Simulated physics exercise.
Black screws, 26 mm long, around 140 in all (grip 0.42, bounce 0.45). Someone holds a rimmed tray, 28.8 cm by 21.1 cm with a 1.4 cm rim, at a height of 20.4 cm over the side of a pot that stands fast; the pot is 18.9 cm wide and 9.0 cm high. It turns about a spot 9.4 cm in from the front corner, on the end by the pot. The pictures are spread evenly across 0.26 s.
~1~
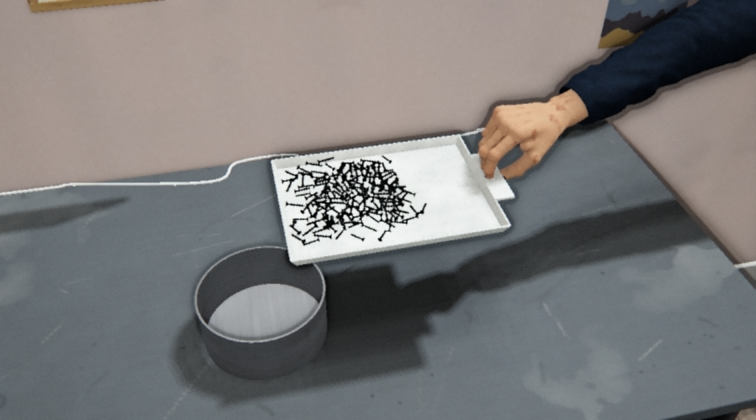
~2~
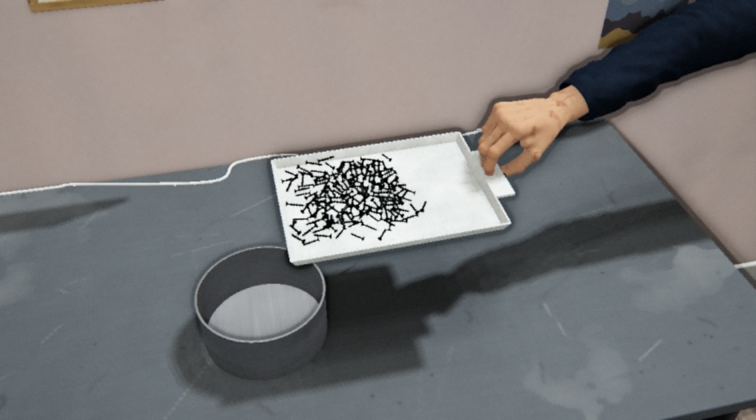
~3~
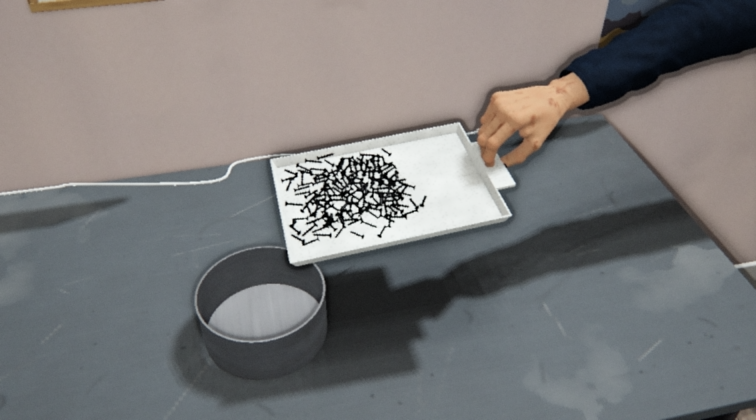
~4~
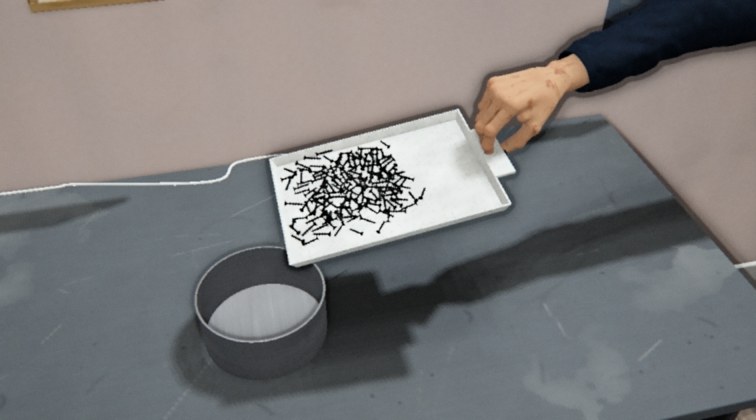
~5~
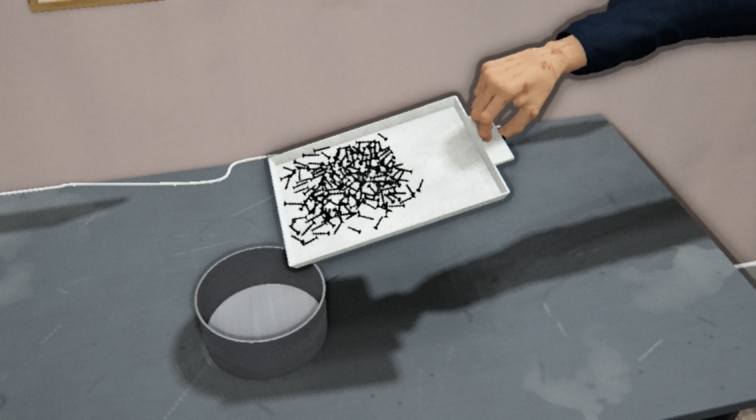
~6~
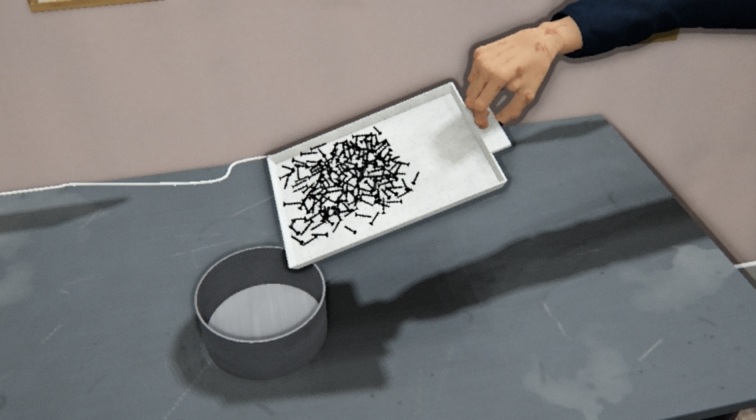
A hand in a dark blue sleeve holds a white rimmed tray by its right end above a scratched grey tabletop against a pale pinkish wall, seen from above at an angle. Many small black screws lie heaped on the tray's left half, and a dark grey round pot stands below its left end. The hand steadily raises the right end, slanting the tray down leftward, while the screws keep their place on it and the camera stays still.
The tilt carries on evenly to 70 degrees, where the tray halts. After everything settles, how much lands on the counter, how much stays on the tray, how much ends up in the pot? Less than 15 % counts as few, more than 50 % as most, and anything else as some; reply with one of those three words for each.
Here it is: Counter: Few, tray: Few, pot: Most.
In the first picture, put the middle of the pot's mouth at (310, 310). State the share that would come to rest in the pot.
Roughly 65 per cent.
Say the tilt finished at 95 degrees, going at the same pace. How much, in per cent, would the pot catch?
95 per cent.
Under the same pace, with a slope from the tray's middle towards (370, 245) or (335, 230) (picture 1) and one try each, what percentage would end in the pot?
About 30 and 75 per cent.
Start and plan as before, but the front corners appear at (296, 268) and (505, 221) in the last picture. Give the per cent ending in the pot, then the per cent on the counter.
Pot: 40, counter: 60.
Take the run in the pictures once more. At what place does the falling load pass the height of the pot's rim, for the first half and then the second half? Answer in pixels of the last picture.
The first half passes near (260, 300) and the second half near (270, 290).
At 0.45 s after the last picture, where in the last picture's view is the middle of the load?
Near pixel (280, 221).
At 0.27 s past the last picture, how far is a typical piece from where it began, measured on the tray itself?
Displacement on the tray: Roughly 5 cm.
Then, 0.27 s after the last picture, tilt 45 degrees; the tray holds 100 %, the pot 0 %.
Then, 0.45 s after the last picture, tilt 62 degrees; the tray holds 80 %, the pot 0 %.
Then, 0.74 s after the last picture, tilt 70 degrees; the tray holds 15 %, the pot 65 %.
In the end, counter 5 %, tray 5 %, pot 90 %.
